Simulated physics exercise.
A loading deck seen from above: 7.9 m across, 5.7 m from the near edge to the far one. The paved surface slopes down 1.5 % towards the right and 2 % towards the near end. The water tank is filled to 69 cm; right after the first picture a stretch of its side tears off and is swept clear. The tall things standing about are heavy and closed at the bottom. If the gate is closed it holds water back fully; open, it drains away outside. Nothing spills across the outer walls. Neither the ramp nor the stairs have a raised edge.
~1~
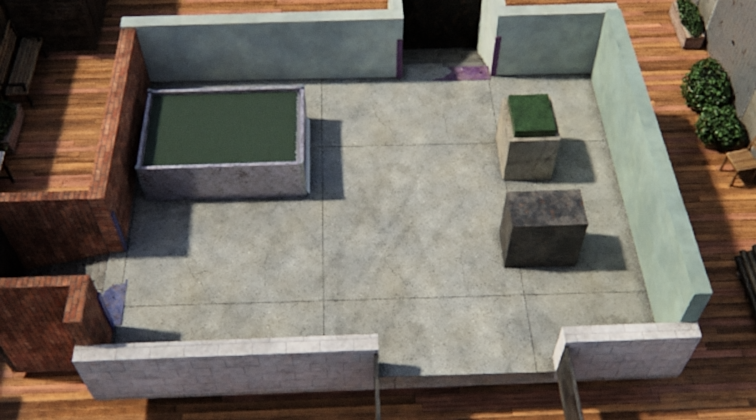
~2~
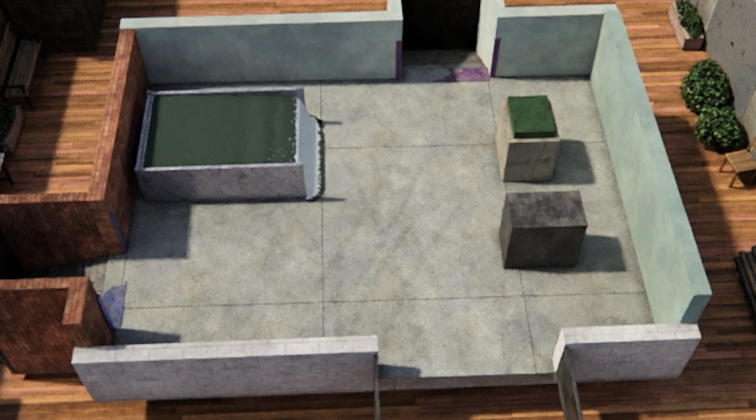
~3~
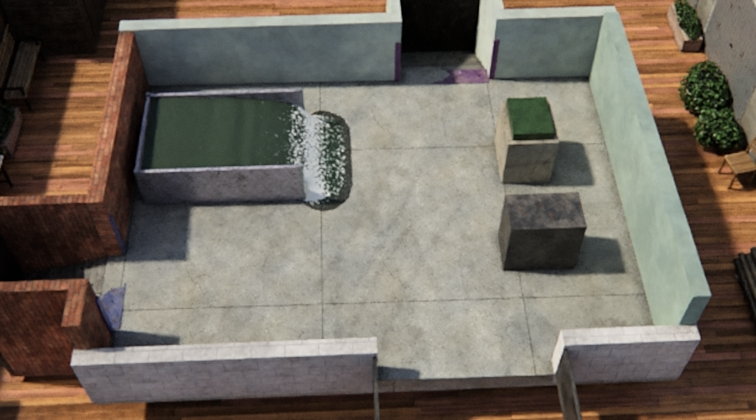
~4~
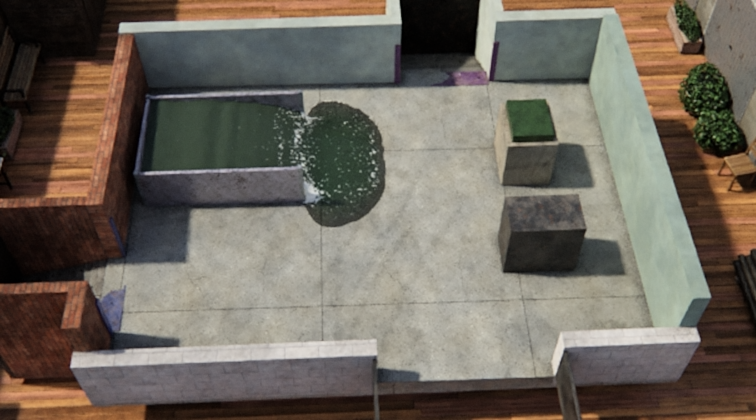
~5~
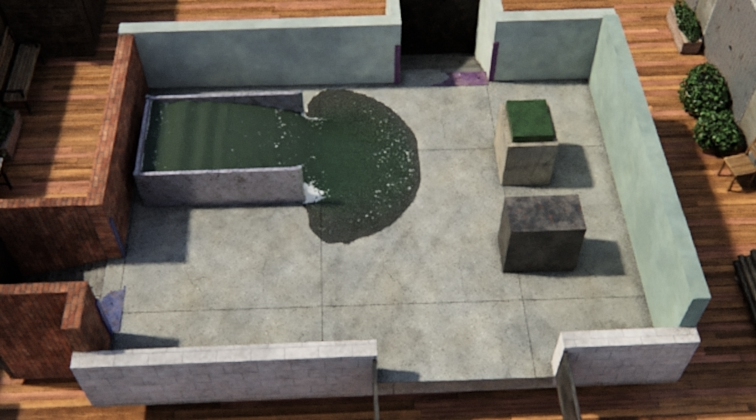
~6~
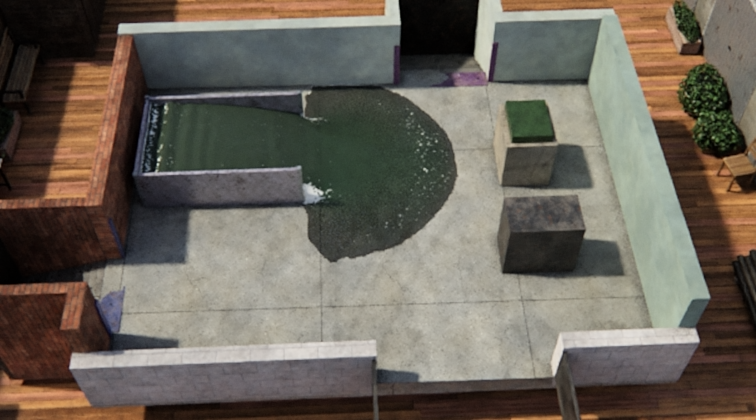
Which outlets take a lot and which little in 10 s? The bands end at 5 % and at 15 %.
Shares: The gateway takes above 15 %; the stair shaft (marked purple) takes between 5 and 15 %; the down ramp (marked blue) takes under 5 %.
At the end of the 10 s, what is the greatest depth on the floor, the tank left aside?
Up to some 15 cm.
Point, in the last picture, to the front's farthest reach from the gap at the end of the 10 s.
At about (651, 358).
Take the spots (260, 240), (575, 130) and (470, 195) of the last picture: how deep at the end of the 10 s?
Roughly 0, 6 and 6 cm, in turn.
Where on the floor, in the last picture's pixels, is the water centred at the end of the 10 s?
Around (462, 243).
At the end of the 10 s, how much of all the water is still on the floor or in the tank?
Roughly 64 in a hundred.
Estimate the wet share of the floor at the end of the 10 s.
Near 75 per cent is wet.
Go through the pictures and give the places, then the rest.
Still water, 69 cm deep, in the water tank at (224, 129), in the first frame.
Water pours out at (302, 145) and has run 0.9 m, to (313, 120); deepest outside 26 cm, 69 cm at the water tank's back, in the second frame.
The front is at (335, 204), 1.1 m from the gap at (301, 150); 1.2 m2 of floor is under water; 69 cm left at the back of the water tank, in the third frame.
Water pours out at (301, 153) and has run 1.4 m, to (356, 112); deepest outside 32 cm, 69 cm at the water tank's back, in the fourth frame.
The front is at (411, 192), 1.9 m from the gap at (301, 154); 4.5 m2 of floor is under water; 66 cm left at the back of the water tank, in the fifth frame.
The front is at (450, 180), 2.5 m from the gap at (300, 155); 6.5 m2 of floor is under water; 60 cm left at the back of the water tank, in the sixth frame.
A moment later water covers 40 % of the floor and is deepest (34 cm) near (495, 168); gone so far, the gateway 0 %, the stair shaft (marked purple) 0 %, the down ramp (marked blue) 0 %.
Soon after water covers 50 % of the floor and is deepest (41 cm) near (580, 81); gone so far, the gateway 0 %, the stair shaft (marked purple) 2 %, the down ramp (marked blue) 0 %.
Next water covers 55 % of the floor and is deepest (35 cm) near (603, 173); gone so far, the gateway 3 %, the stair shaft (marked purple) 5 %, the down ramp (marked blue) 0 %.
Later on water covers 60 % of the floor and is deepest (28 cm) near (651, 358); gone so far, the gateway 11 %, the stair shaft (marked purple) 7 %, the down ramp (marked blue) 0 %.
At the end water covers 75 % of the floor and is deepest (15 cm) near (651, 358); gone so far, the gateway 25 %, the stair shaft (marked purple) 11 %, the down ramp (marked blue) 0 %.
